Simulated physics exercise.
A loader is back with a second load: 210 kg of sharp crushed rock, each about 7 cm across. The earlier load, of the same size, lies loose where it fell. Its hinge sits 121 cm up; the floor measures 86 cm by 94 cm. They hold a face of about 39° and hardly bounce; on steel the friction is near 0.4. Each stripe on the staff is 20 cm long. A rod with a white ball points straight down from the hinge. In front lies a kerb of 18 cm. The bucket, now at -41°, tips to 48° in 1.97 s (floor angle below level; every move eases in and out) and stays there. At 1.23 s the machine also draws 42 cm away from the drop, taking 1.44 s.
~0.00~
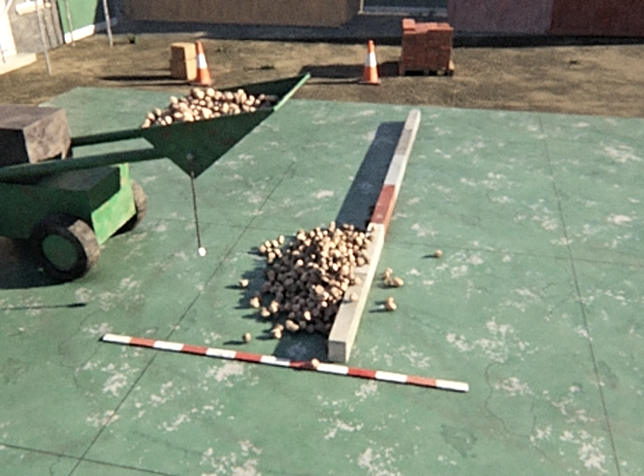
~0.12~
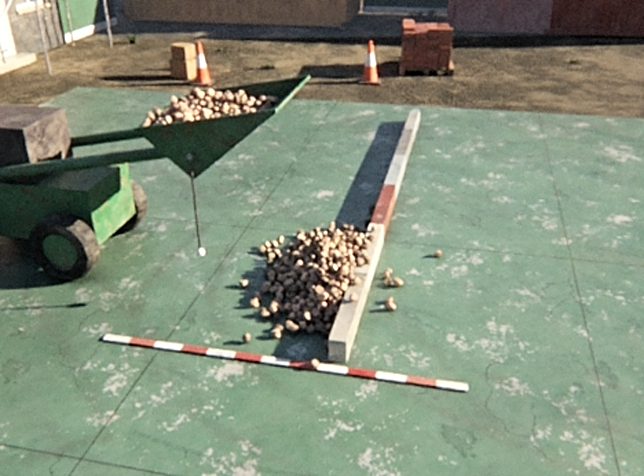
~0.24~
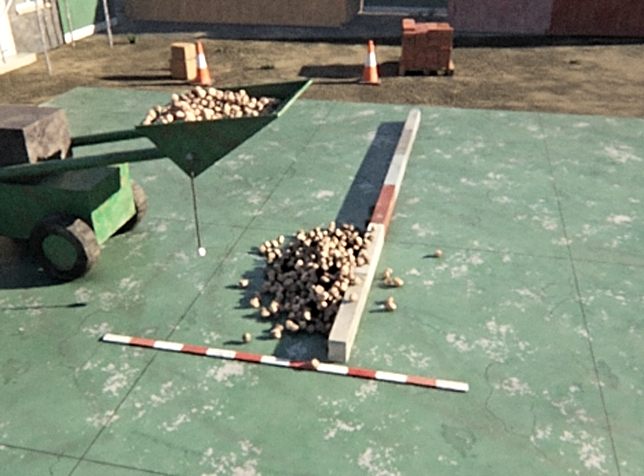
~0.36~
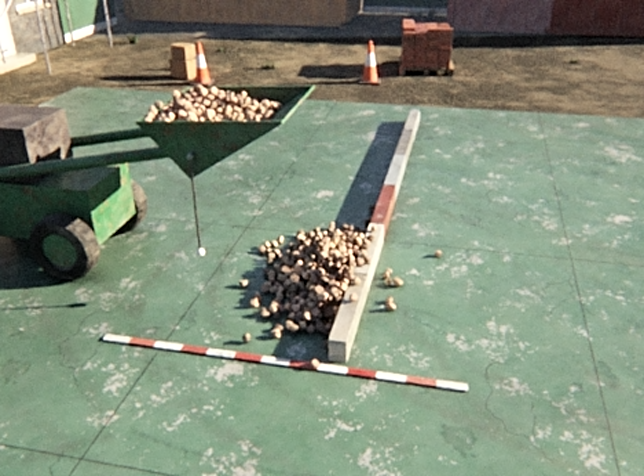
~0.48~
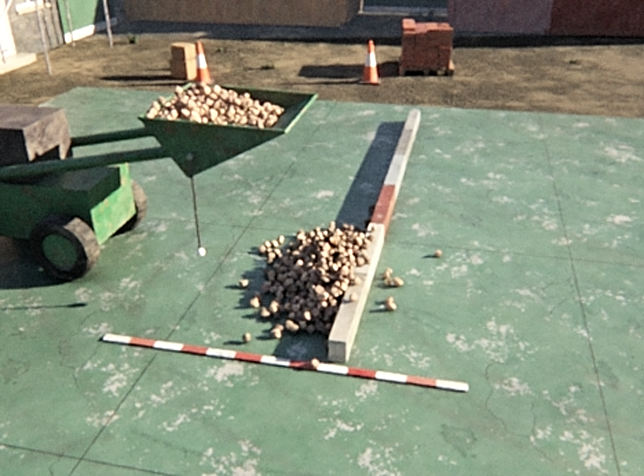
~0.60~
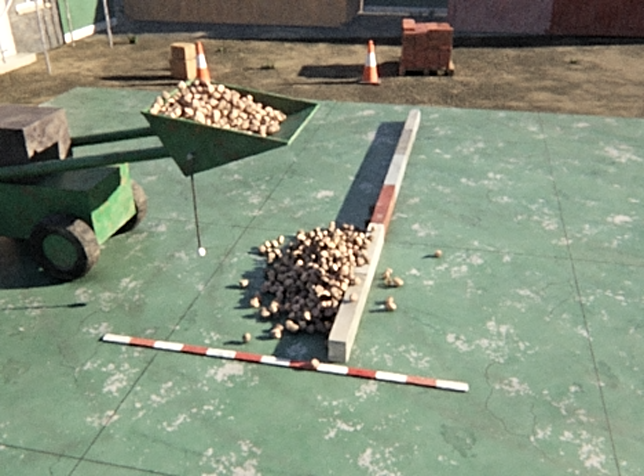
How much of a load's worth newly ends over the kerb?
Roughly 0 per cent of a load more.
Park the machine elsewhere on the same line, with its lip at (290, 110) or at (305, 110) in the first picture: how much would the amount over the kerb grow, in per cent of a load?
Near 0 per cent from the first place, 0 from the second.
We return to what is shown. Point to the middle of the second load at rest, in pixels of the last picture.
Their middle is at about (275, 263).
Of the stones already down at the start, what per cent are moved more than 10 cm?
Roughly 0 per cent of them.
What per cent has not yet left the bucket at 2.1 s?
It holds some 5 per cent.
After 1.5 s the floor is at 34°; in per cent of one load, 99 in the bucket, 100 on this side of the kerb, 1 over the kerb; the foremost stones are at (394, 278).
After 2.1 s the floor is at 48°; in per cent of one load, 6 in the bucket, 192 on this side of the kerb, 1 over the kerb; the foremost stones are at (394, 278).
After 3.1 s the floor is at 48°; in per cent of one load, 0 in the bucket, 199 on this side of the kerb, 1 over the kerb; the foremost stones are at (394, 278).
After 5.5 s the floor is at 48°; in per cent of one load, 0 in the bucket, 199 on this side of the kerb, 1 over the kerb; the foremost stones are at (394, 278). Net gain over the kerb, 0.
